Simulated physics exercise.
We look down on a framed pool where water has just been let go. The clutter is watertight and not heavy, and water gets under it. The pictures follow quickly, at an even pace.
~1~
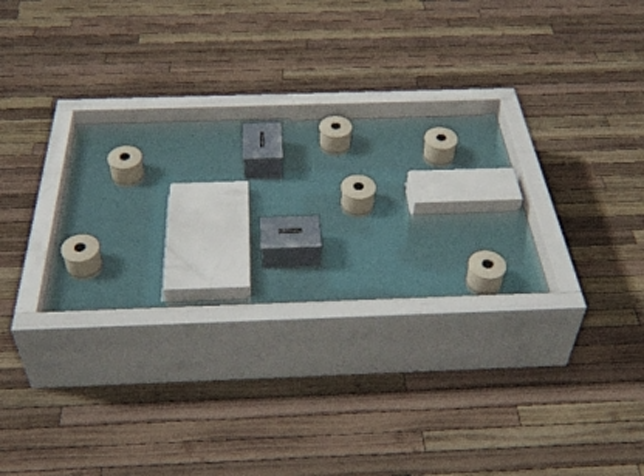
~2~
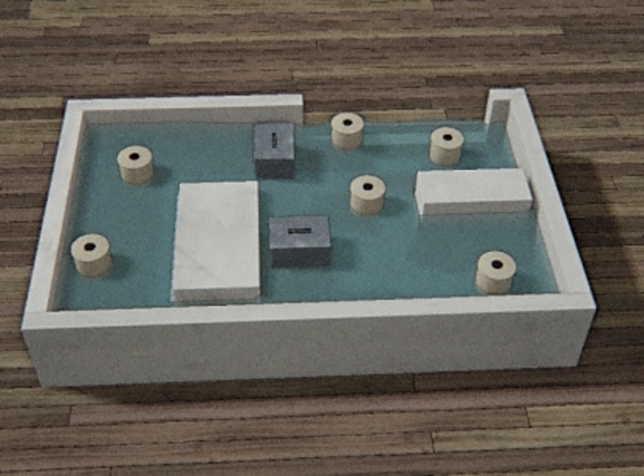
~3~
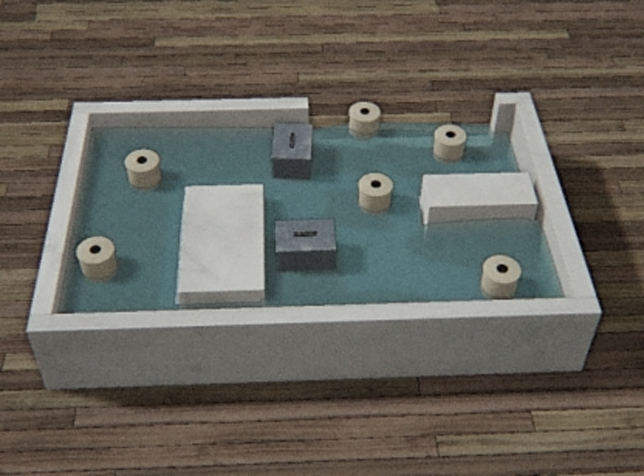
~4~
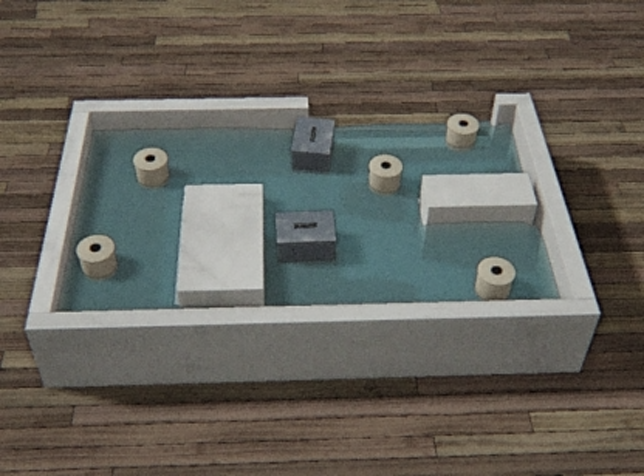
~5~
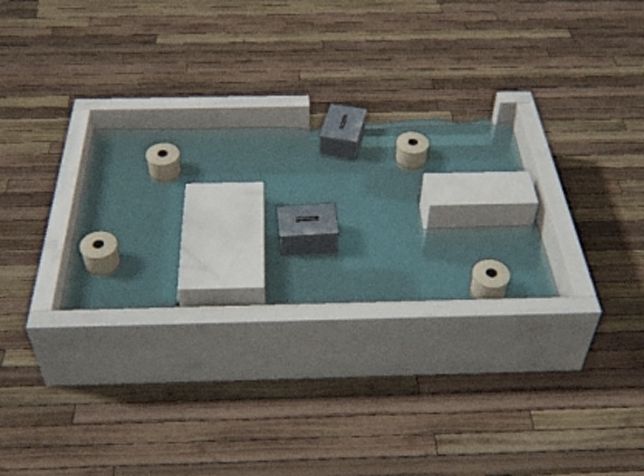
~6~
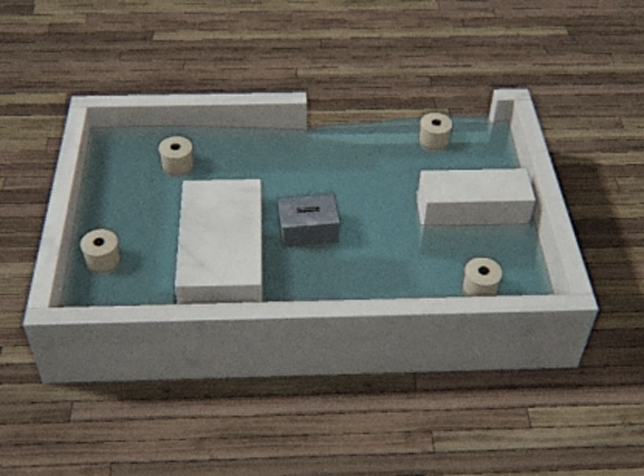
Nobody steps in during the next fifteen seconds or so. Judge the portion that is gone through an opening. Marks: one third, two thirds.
That comes to two thirds or above.
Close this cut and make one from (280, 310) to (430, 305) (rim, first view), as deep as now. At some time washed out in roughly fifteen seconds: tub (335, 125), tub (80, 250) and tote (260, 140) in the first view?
As listed: Washed out, inside, out.
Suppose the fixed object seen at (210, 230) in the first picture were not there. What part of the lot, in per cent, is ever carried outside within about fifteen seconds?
Some 60 per cent.
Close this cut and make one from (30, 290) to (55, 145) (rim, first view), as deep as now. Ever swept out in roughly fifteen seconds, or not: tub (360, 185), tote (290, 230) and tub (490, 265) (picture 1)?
In turn: Out, kept in, no.
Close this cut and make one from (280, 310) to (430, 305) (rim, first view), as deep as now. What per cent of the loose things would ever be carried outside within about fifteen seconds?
Roughly 60 per cent.
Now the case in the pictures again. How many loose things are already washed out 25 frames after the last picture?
I count 6.
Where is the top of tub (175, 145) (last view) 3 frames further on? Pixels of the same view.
Roughly at (231, 150).
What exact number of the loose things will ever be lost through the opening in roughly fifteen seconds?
That makes 6.
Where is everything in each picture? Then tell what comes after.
A tub at (358, 187) floats; a tub at (125, 157), afloat; 0 of 8 have shifted, in the first picture.
A tub at (368, 187), afloat; a tub at (134, 157) floats; 2 of 8 have shifted, in the second picture.
A tub at (376, 185), afloat, close to its start; a tub at (142, 161) floats; 4 of 8 have shifted, in the third picture.
A tub at (386, 166) floats, a stride from its start; a tub at (150, 159), afloat, close to its start; 6 of 8 have shifted, in the fourth picture.
A tub at (413, 143), afloat, a stride from its start; a tub at (163, 154), afloat, close to its start; 8 of 8 have shifted, in the fifth picture.
A tub at (436, 123), afloat, a stride from its start; a tub at (175, 147), afloat, close to its start; 8 of 8 have shifted, in the sixth picture.
A moment on, 4 of 8 are out; 4 afloat.
Next, 5 of 8 are out; 3 afloat.
Later, 6 of 8 are out; 2 afloat.
In the end, 6 of 8 are out; 2 afloat.
